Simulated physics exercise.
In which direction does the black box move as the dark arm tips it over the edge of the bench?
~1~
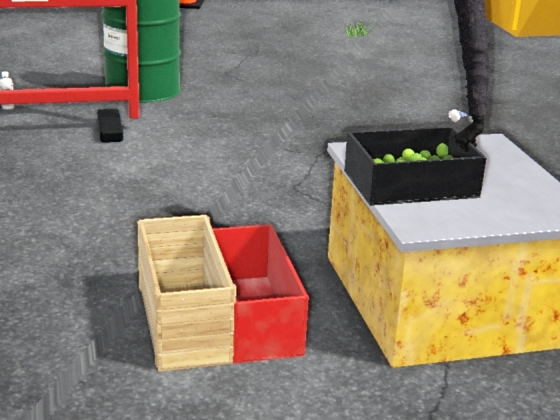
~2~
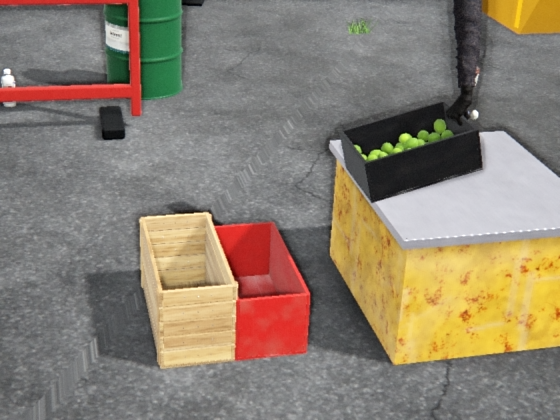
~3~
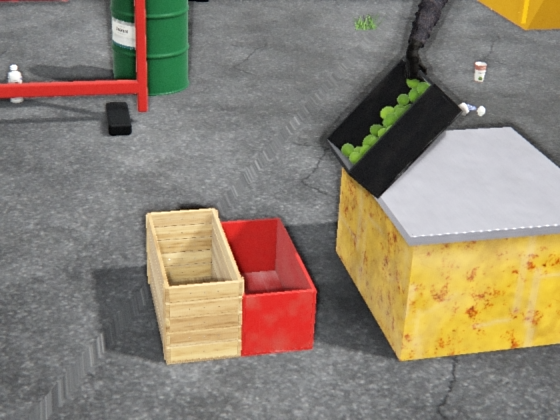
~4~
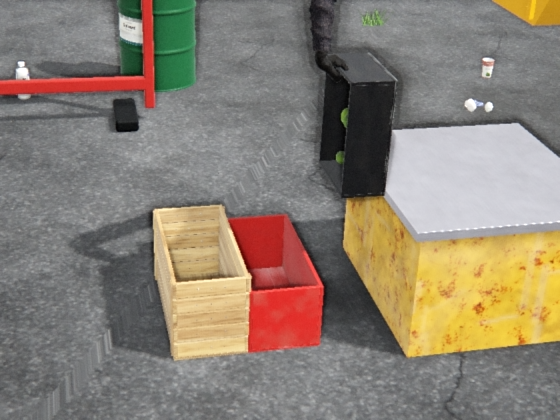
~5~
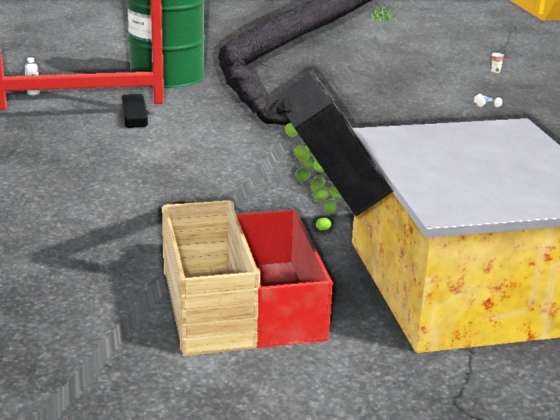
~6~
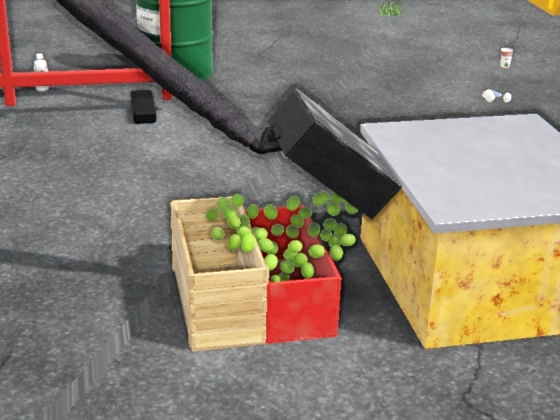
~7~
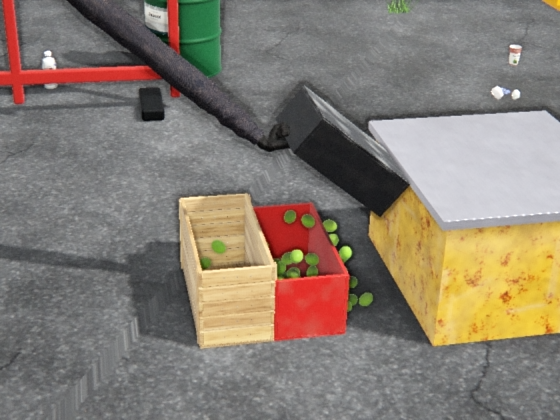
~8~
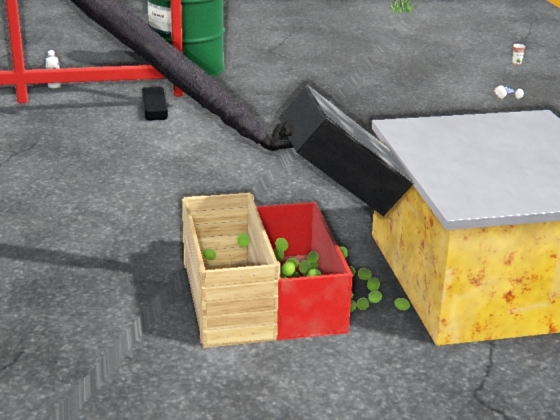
The black box moves to the left, tipping over the bench edge towards the red box and the wooden trough.
On a grey paved yard, a dark jointed arm tips a black box of limes leftward over the edge of a rusty yellow bench, and the limes spill into a red box and a wooden trough, with some ending on the ground between the red box and the bench.
